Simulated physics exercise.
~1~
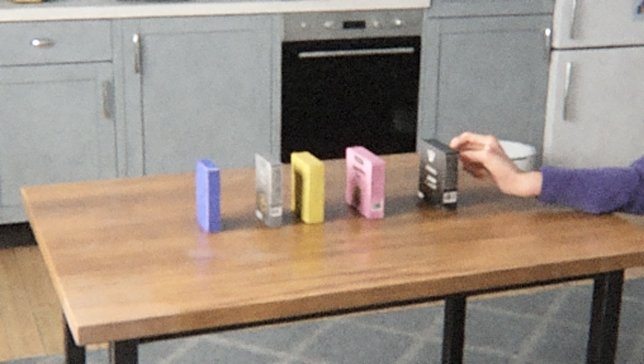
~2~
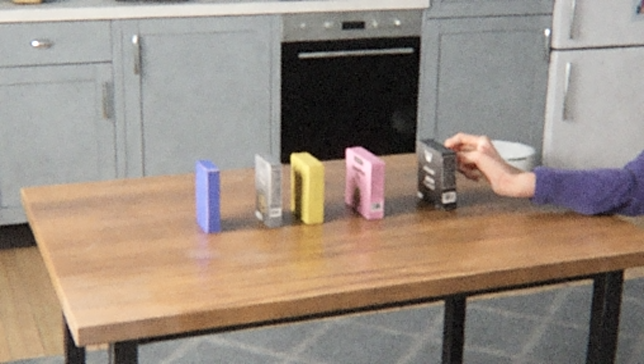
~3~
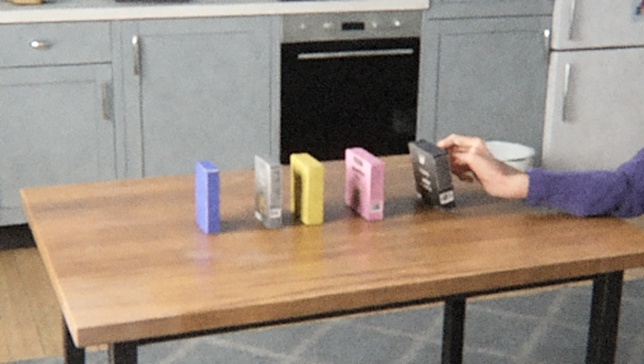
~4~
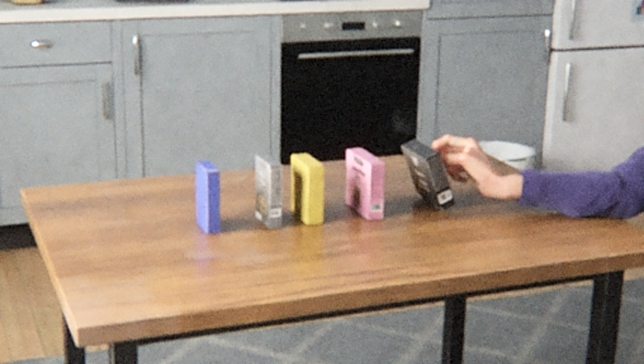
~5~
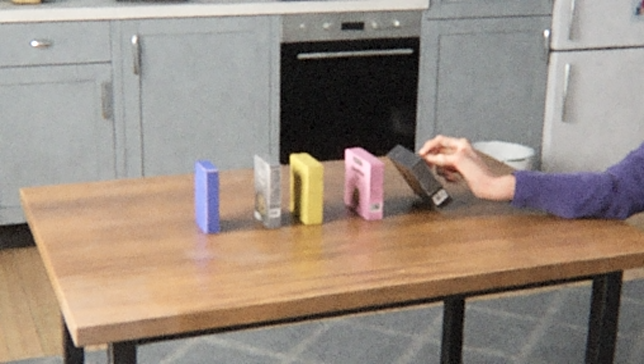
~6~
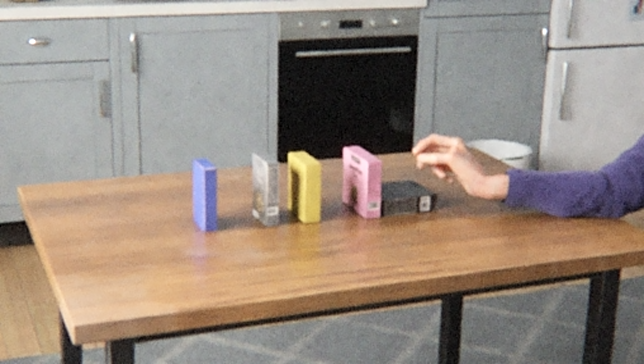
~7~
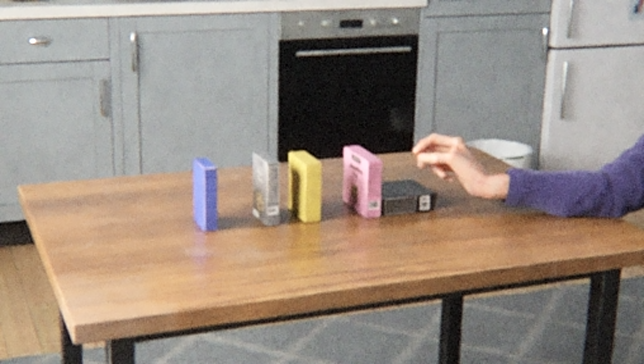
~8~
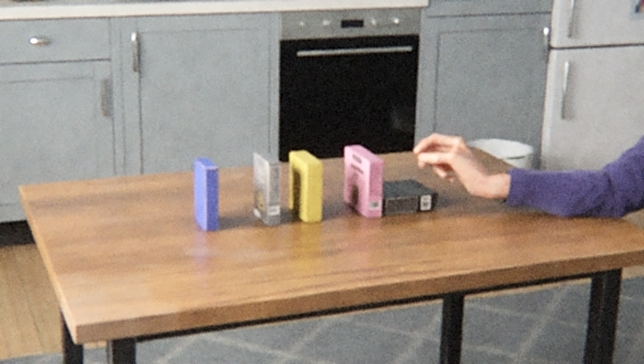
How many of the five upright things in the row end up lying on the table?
Only one ends up lying down, the black packet at the right end of the row.
